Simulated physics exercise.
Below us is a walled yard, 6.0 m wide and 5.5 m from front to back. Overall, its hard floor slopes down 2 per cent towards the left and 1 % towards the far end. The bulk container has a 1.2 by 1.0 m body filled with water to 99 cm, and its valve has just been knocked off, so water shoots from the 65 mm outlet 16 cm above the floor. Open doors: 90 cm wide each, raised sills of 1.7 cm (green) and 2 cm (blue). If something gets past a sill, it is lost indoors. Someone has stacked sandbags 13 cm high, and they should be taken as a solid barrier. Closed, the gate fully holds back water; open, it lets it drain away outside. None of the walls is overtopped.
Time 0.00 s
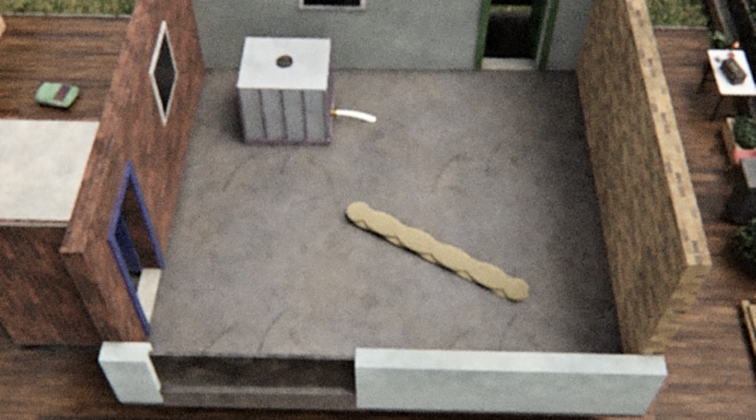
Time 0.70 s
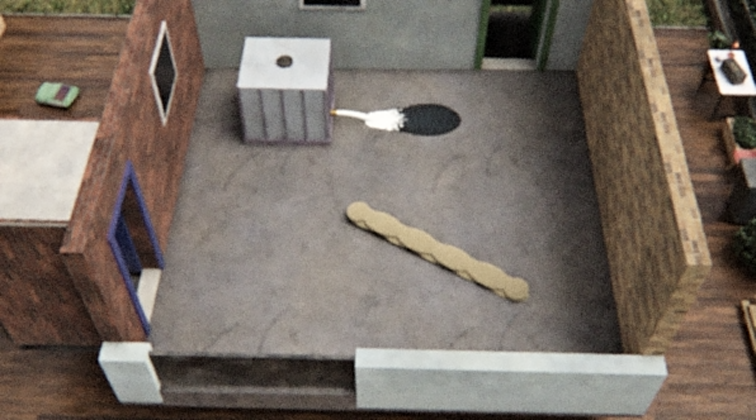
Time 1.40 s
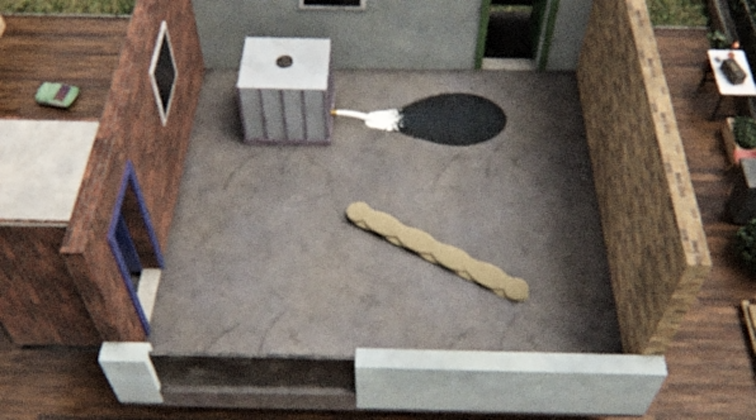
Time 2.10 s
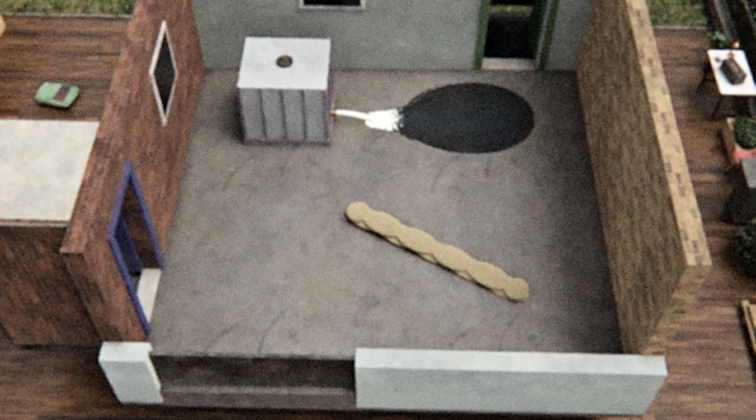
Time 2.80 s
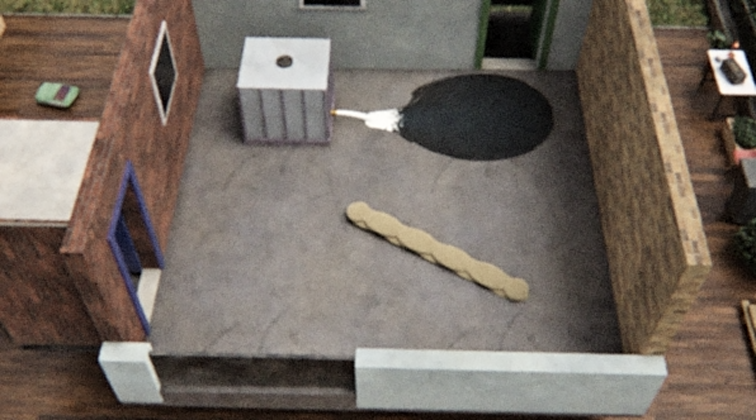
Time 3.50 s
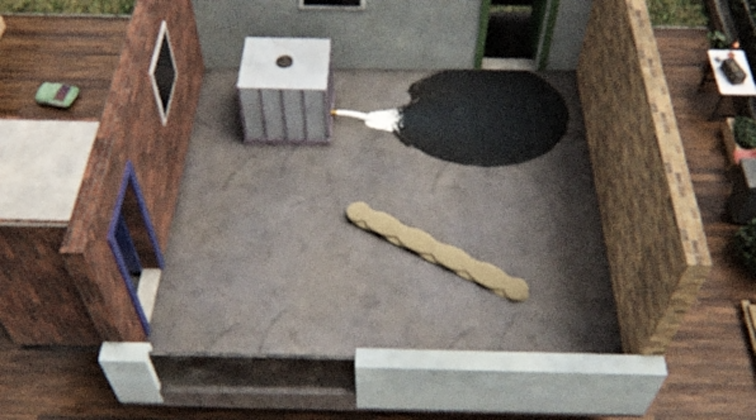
A walled yard with a grey floor is seen from above by a still camera, brick walls at both sides and low pale sills in front. A pale ribbed tank stands at the back left, a tan row of sandbags lies diagonally near the middle, and doorways open left and back. A white jet shoots rightward from the tank, and a dark sheet of water spreads across the floor, widening more slowly.
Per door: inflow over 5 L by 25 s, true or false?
Green door: True; blue door: False.
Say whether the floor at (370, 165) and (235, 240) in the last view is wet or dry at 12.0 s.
Point 1: Submerged; point 2: Unwetted.
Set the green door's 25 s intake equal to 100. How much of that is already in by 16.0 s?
50 percent, roughly.
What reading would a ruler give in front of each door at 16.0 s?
In centimetres, green: 3.0; blue: 0.0.
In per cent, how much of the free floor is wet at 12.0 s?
Something near 30 per cent.
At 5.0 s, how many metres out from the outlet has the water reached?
Distance, straight: Near 4.0 m.
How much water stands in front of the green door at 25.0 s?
Depth: Approx. 3.0 cm.
After 5.0 s water covers 15 % of the floor and is deepest (2 cm) near (381, 123); green door 1.9 cm at the sill, 0 L in, blue door not reached.
After 8.0 s water covers 20 % of the floor and is deepest (2 cm) near (529, 75); green door 2.6 cm at the sill, 2 L in, blue door not reached.
After 12.0 s water covers 30 % of the floor and is deepest (3 cm) near (495, 75); green door 3 cm at the sill, 7 L in, blue door not reached.
After 16.0 s water covers 35 % of the floor and is deepest (4 cm) near (205, 73); green door 3 cm at the sill, 15 L in, blue door not reached.
After 25.0 s water covers 40 % of the floor and is deepest (6 cm) near (205, 73); green door 2.9 cm at the sill, 31 L in, blue door 0.46 cm at the sill, 0 L in.
